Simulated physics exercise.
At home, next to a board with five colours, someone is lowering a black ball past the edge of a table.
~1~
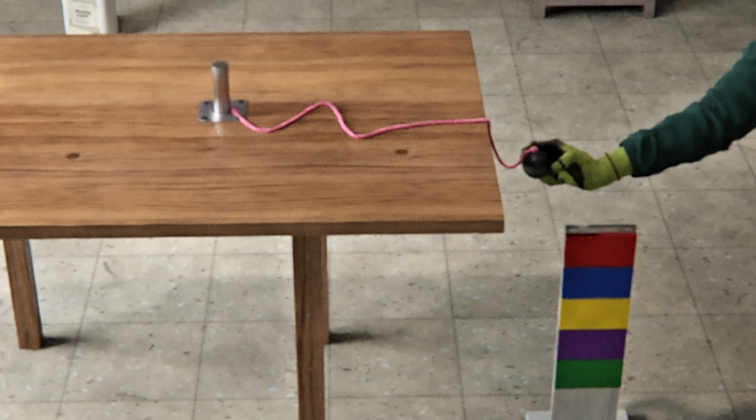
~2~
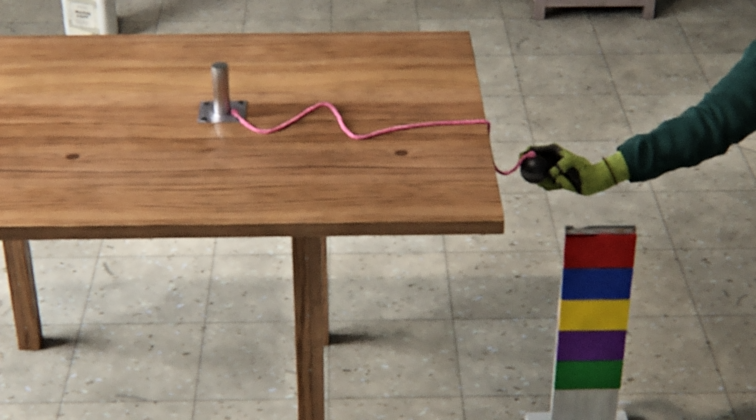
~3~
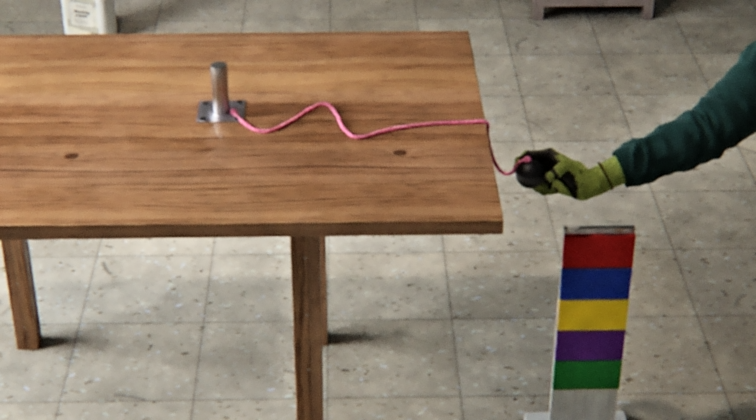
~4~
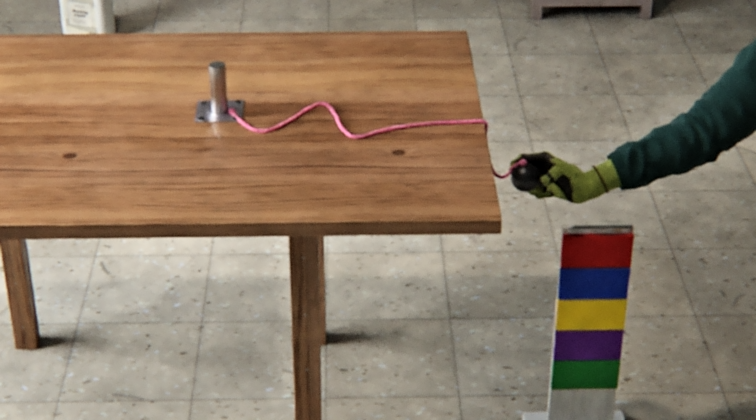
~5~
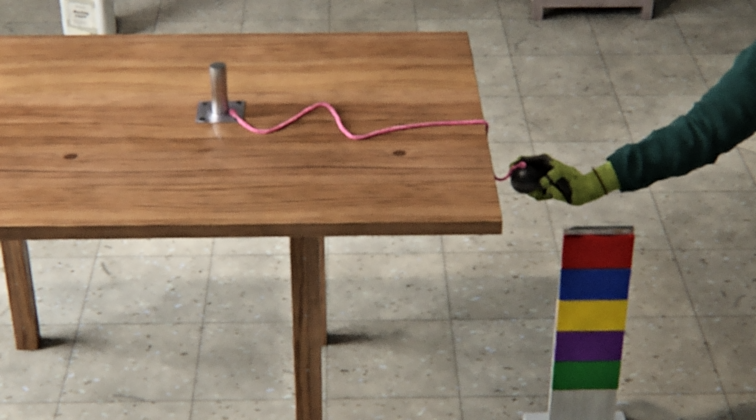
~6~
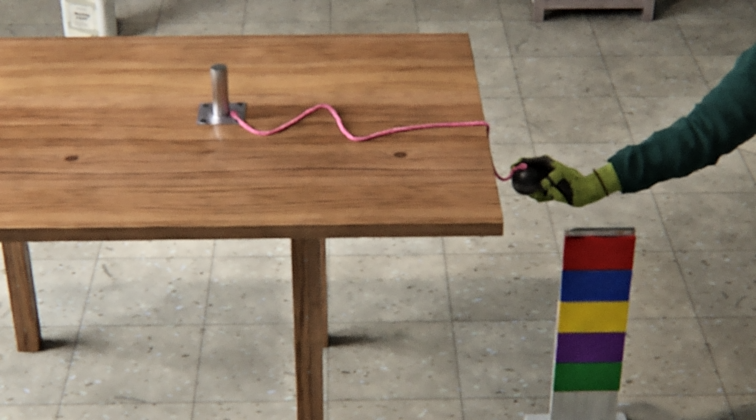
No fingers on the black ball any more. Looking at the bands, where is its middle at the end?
Its middle is at the yellow band.
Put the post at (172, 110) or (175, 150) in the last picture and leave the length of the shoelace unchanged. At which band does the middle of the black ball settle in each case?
It comes out blue the first time and blue the second time.
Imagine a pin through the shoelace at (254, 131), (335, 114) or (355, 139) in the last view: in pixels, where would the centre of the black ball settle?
For the three tries you'd see (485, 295), (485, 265) and (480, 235).
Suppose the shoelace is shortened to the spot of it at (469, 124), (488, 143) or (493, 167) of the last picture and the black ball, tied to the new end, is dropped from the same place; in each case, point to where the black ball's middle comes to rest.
The pixels are (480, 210), (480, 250) and (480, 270), in the order of the tries.
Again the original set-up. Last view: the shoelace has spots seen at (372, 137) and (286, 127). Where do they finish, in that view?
First: (473, 125). Second: (316, 117).
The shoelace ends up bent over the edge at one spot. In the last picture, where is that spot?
Look near (383, 133).
Soon after, ball near (454, 292); level with yellow.
After that, ball near (493, 312); level with yellow.
In the end, ball near (481, 310); level with yellow. Its middle rests at the yellow band.
